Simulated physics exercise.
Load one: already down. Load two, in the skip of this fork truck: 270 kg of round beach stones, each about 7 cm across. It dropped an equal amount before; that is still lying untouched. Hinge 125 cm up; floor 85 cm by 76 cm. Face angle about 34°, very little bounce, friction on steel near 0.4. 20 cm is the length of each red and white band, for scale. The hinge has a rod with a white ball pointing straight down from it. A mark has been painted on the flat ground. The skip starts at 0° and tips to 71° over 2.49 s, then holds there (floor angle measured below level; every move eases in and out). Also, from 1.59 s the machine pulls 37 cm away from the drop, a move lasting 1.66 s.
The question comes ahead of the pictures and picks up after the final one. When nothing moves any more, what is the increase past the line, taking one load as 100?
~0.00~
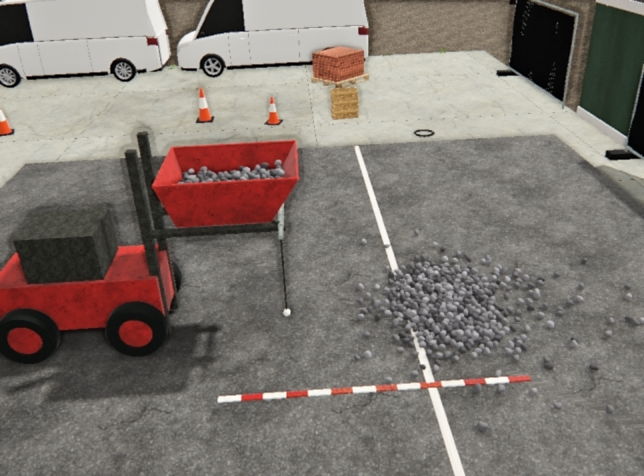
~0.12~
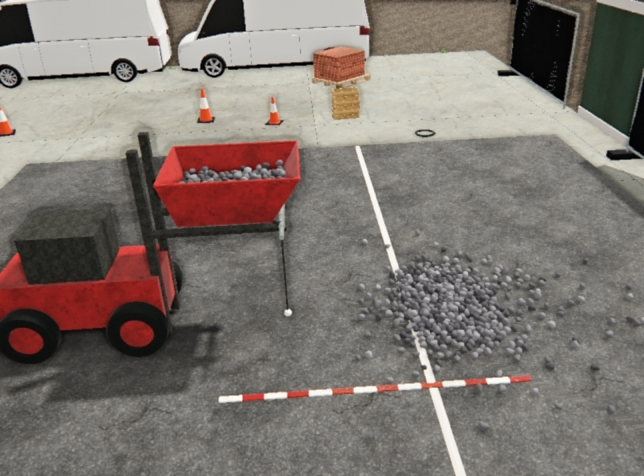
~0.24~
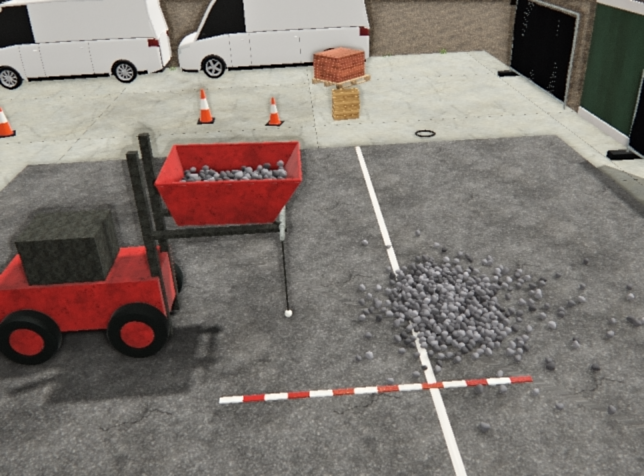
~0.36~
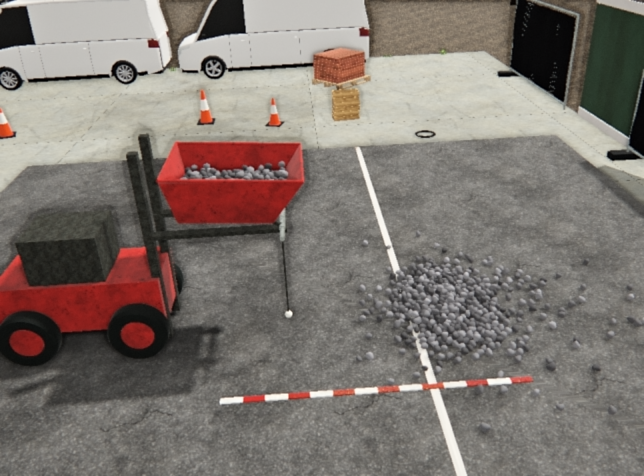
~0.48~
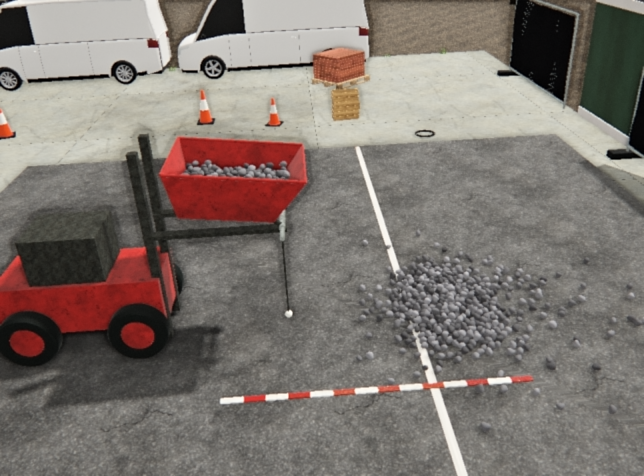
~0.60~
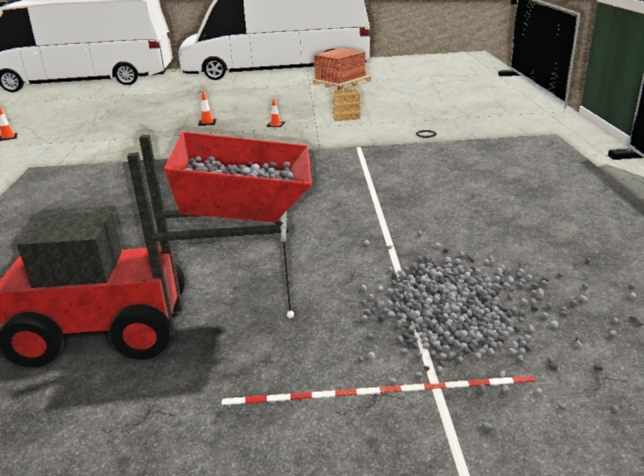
I would say 4 out of 100.
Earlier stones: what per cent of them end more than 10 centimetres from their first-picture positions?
Close to 0 in a hundred of them.
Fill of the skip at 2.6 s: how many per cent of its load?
Close to 50 in a hundred.
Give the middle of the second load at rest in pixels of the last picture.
Their centre ends up near (358, 311).
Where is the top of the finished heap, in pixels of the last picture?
Somewhere close to (352, 302).
After 1.9 s the floor is at 60°; in per cent of one load, 100 in the skip, 11 short of the line, 88 past the line; the foremost stones are at (632, 301).
After 2.6 s the floor is at 71°; in per cent of one load, 48 in the skip, 63 short of the line, 89 past the line; the foremost stones are at (632, 301).
After 3.7 s the floor is at 71°; in per cent of one load, 12 in the skip, 95 short of the line, 92 past the line; the foremost stones are at (632, 301).
After 6.1 s the floor is at 71°; in per cent of one load, 0 in the skip, 107 short of the line, 92 past the line; the foremost stones are at (632, 301). Net gain past the line, 4.
